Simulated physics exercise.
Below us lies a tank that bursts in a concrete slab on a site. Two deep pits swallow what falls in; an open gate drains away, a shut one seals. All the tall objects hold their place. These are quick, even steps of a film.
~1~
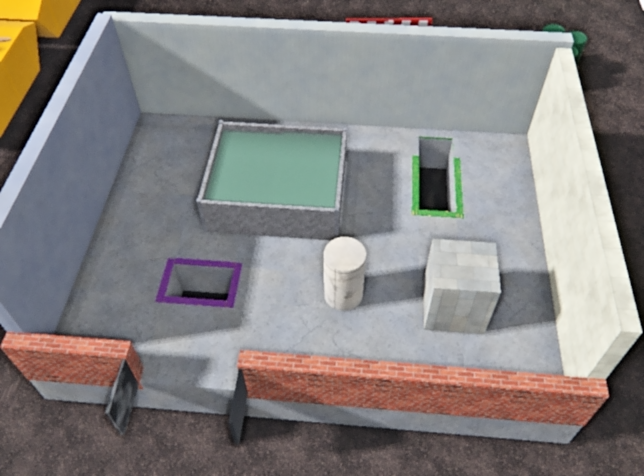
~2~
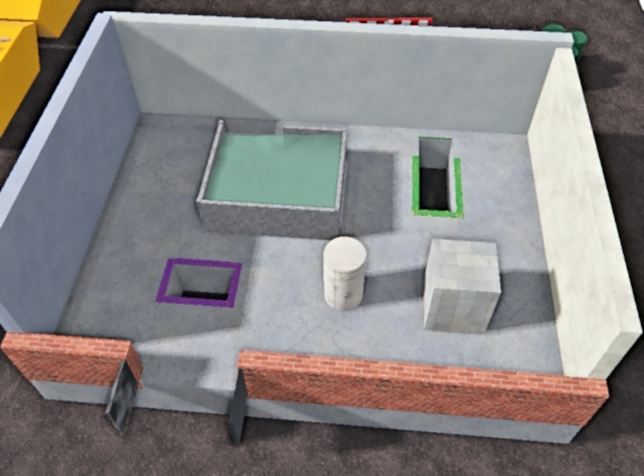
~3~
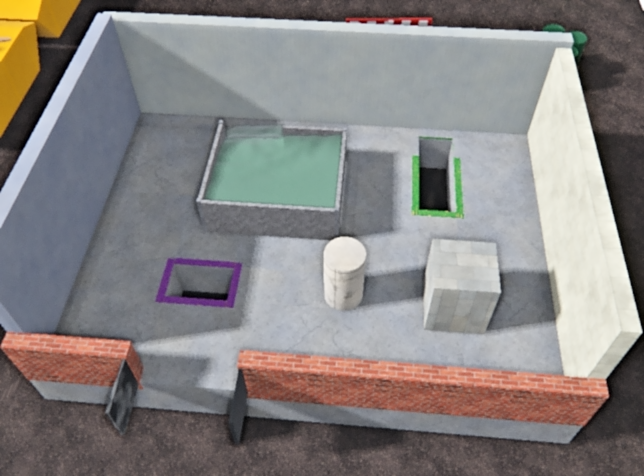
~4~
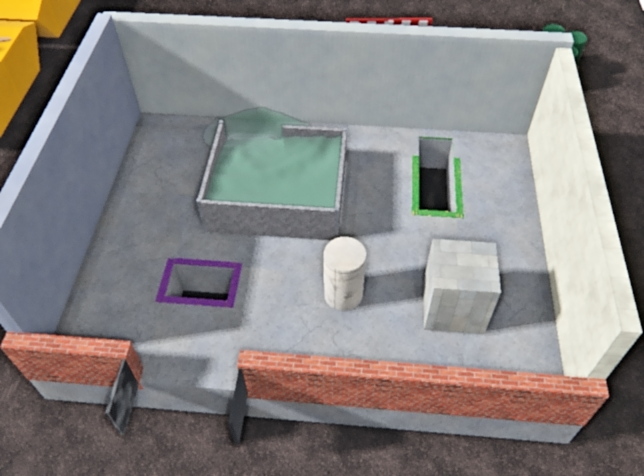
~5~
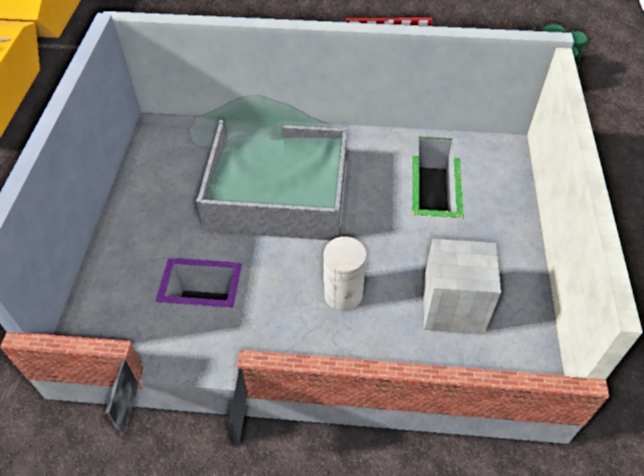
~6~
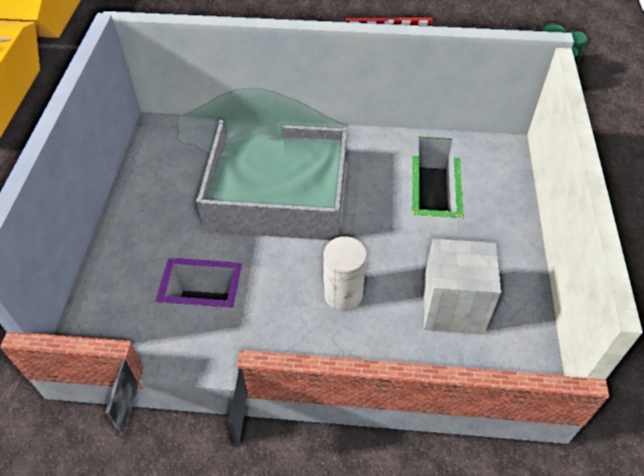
On a walled concrete slab, an open tank of green water stands whole and still near two pits, a cylinder and a block. A gap opens in the tank's far side, and water pours out through it, spreading toward the back wall and left in a thin, widening sheet.
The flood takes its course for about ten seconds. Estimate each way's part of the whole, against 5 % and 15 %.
In the end: The gate takes between 5 and 15 %; the purple pit takes between 5 and 15 %; the green pit takes over 15 %.
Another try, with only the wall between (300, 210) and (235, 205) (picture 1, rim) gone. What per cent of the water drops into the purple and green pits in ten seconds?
Per cent: Purple 20, green 6.
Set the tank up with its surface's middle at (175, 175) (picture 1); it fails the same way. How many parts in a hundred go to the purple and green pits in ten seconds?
Roughly, in per cent: Purple 2, green 35.
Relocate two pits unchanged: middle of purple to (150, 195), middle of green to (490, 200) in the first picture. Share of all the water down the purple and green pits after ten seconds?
Parts in a hundred: Purple 30, green 20.
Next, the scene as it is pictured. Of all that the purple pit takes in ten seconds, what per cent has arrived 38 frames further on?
Close to 50 %.
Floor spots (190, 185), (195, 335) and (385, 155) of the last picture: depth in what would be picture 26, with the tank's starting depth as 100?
In that order: 2, 0 and 8 per cent.
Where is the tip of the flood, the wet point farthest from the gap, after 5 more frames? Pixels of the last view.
At about (434, 135).
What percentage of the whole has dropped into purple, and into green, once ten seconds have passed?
Roughly 12 per cent, then 26 per cent.
A moment on, water covers 15 % of the floor; the gate 0 %, the purple pit 0 %, the green pit 0 %.
Next, water covers 25 % of the floor; the gate 0 %, the purple pit 0 %, the green pit 4 %.
Then, water covers 40 % of the floor; the gate 0 %, the purple pit 1 %, the green pit 12 %.
Later, water covers 55 % of the floor; the gate 3 %, the purple pit 6 %, the green pit 20 %.
In the end, water covers 75 % of the floor; the gate 8 %, the purple pit 11 %, the green pit 27 %.
